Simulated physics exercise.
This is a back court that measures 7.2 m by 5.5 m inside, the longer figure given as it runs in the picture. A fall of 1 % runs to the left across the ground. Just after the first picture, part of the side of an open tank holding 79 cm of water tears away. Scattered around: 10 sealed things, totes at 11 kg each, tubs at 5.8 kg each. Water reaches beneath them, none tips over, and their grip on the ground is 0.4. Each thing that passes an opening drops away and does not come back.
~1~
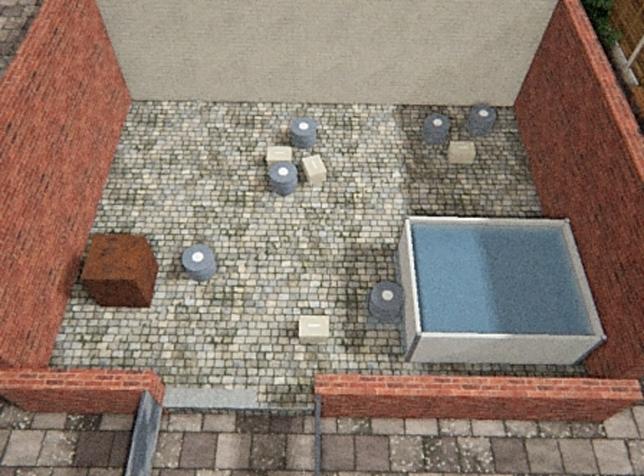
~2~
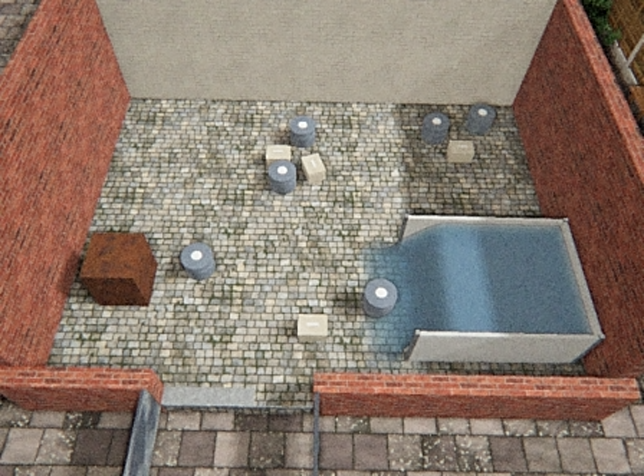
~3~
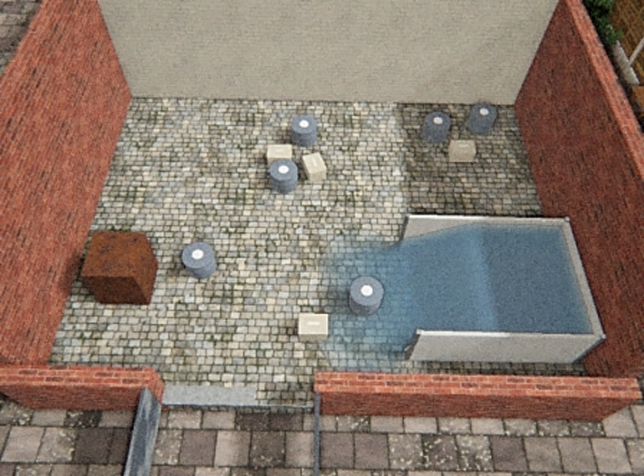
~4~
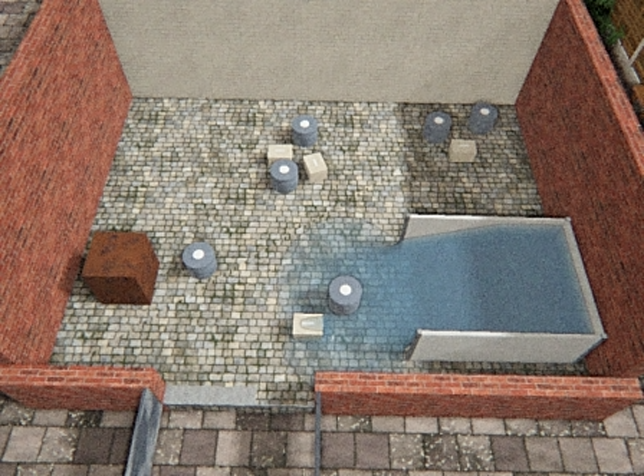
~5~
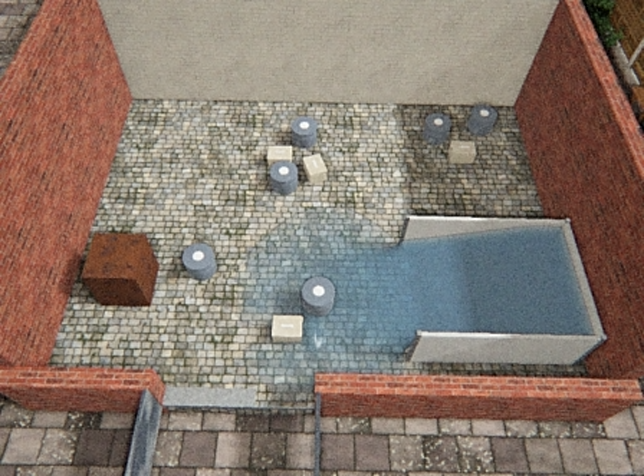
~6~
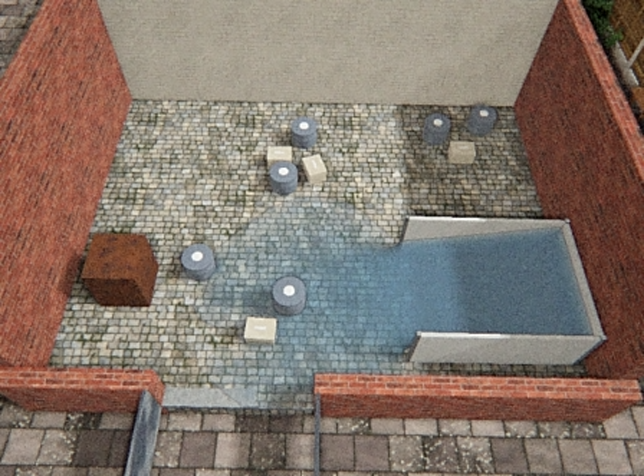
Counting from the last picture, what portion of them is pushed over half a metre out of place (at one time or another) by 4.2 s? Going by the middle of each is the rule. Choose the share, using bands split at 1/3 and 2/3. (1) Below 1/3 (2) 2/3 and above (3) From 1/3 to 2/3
Answer: 3.
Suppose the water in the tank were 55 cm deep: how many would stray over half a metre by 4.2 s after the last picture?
The count would be 4.
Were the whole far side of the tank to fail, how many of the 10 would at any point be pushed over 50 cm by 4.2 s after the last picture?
Then the count would be 8.
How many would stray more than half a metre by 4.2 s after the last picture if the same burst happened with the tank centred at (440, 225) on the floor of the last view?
Then 5 of them would.
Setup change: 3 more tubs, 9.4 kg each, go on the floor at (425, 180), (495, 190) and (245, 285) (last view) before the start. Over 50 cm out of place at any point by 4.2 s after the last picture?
Within it, within it, beyond it.
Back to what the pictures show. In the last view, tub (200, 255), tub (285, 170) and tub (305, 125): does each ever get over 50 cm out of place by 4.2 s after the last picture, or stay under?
Beyond the mark, beyond the mark, beyond the mark.
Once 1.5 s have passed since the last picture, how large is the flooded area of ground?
Roughly 24 m2.
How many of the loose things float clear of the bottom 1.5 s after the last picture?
I count 3.
Then, 0.4 s after the last picture 2 of 10 are over 50 cm from their spots; 1 afloat.
Then, 1.5 s after the last picture 4 of 10 are over 50 cm from their spots; 3 afloat.
Then, 2.8 s after the last picture 4 of 10 are over 50 cm from their spots; 4 afloat.
Then, 4.2 s after the last picture 5 of 10 are over 50 cm from their spots, and 5 have been at some point; 4 afloat.
